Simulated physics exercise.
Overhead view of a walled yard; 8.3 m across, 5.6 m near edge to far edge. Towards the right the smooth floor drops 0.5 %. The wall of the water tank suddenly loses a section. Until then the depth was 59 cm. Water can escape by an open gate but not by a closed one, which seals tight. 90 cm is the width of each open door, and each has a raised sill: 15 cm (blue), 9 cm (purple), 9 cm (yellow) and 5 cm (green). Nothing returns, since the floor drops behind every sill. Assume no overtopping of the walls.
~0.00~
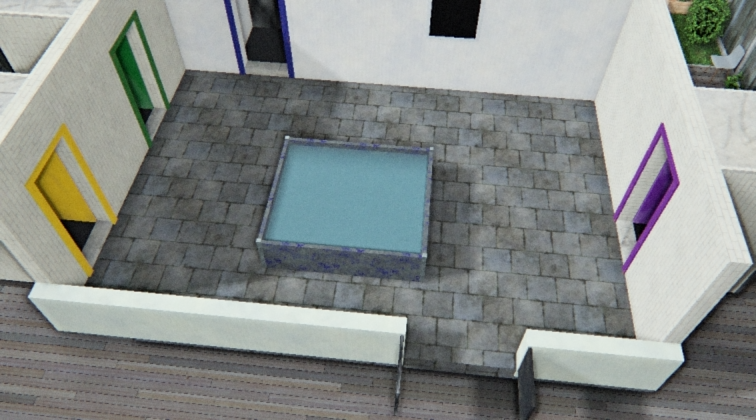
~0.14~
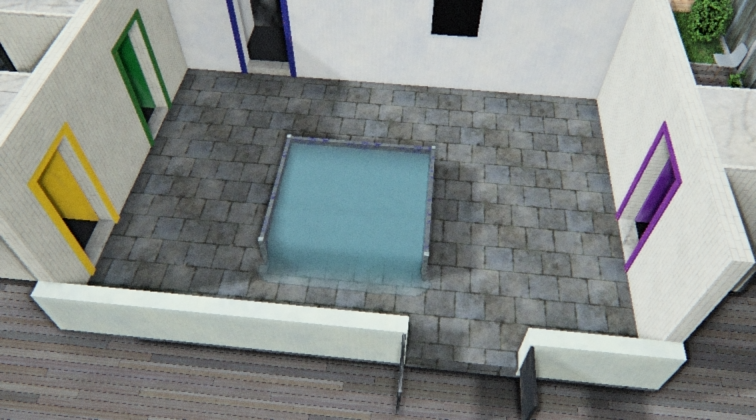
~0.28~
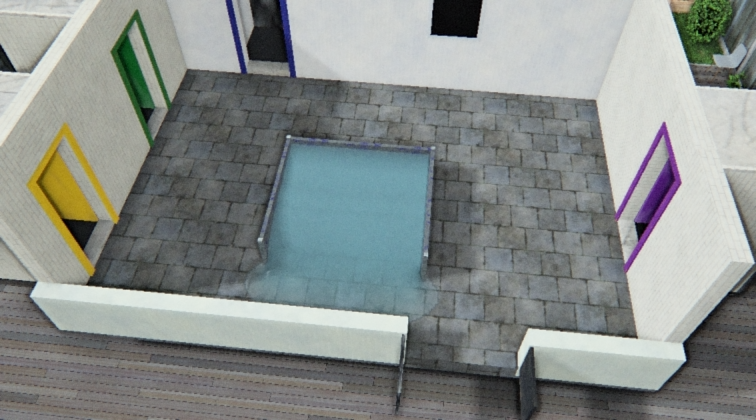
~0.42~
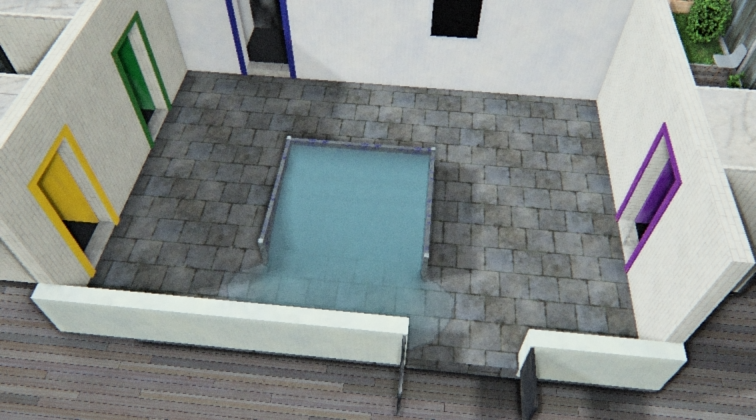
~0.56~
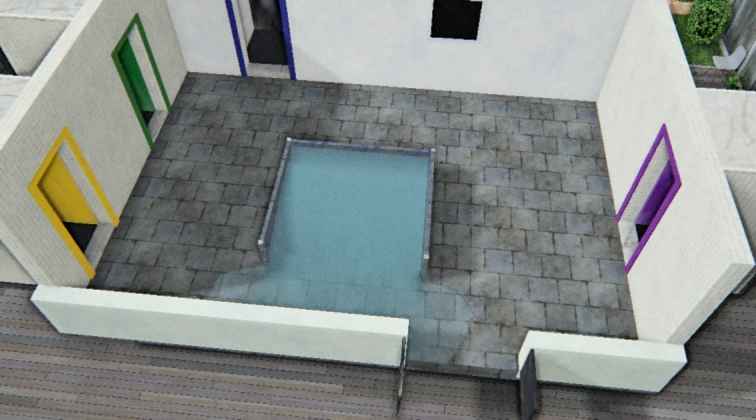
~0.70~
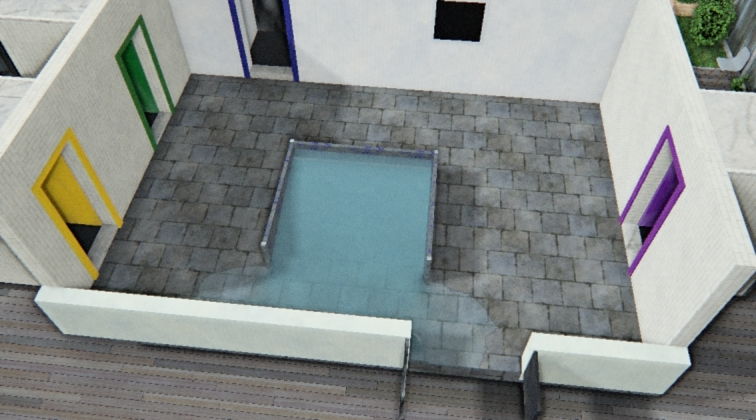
A walled yard paved with grey stone slabs is seen from high above, with white walls around it and a low front wall broken by a gap. A square tank of blue water stands in the middle, with yellow and green doorways on the left, a blue one at the back and a purple one on the right. The tank's front side disappears and water pours out towards the low wall, spreading across the slabs and rightward to the gap, while the view barely shifts.
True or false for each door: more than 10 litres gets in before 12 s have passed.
Blue door false, purple door false, yellow door true, green door false.
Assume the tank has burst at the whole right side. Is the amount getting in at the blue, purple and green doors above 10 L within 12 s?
Result: Blue limit not passed, purple limit passed, green limit passed.
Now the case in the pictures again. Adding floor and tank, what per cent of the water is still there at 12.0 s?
Remaining: Roughly 74 %.
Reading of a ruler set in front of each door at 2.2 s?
Depths in centimetres - blue: 0, purple: 0, yellow: 20, green: 0.
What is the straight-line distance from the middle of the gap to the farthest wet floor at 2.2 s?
That works out near 4.6 m.
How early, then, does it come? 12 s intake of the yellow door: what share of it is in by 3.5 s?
Some 65 per cent by then.
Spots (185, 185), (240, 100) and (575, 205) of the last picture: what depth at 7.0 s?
Around 4 cm, 8 cm and 3 cm.
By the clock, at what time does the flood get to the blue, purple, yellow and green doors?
Arrival times: Blue 4.5 seconds, purple 3.0 seconds, yellow 1.8 seconds, green 3.0 seconds.
After 1.4 s water covers 15 % of the floor and is deepest (46 cm) near (331, 337); blue door not reached, purple door not reached, yellow door not reached, green door not reached.
After 2.2 s water covers 25 % of the floor and is deepest (36 cm) near (343, 338); blue door not reached, purple door not reached, yellow door 20 cm at the sill, 4 L in, green door not reached.
After 3.5 s water covers 40 % of the floor and is deepest (25 cm) near (80, 312); blue door not reached, purple door 11 cm at the sill, 0 L in, yellow door 21 cm at the sill, 87 L in, green door 5 cm at the sill, 0 L in.
After 7.0 s water covers 80 % of the floor and is deepest (14 cm) near (306, 335); blue door 8 cm at the sill, 0 L in, purple door 5 cm at the sill, 2 L in, yellow door 7 cm at the sill, 138 L in, green door 3 cm at the sill, 0 L in.
After 12.0 s water covers 100 % of the floor and is deepest (10 cm) near (600, 103); blue door 7 cm at the sill, 0 L in, purple door 4 cm at the sill, 2 L in, yellow door 4 cm at the sill, 138 L in, green door 3 cm at the sill, 1 L in.
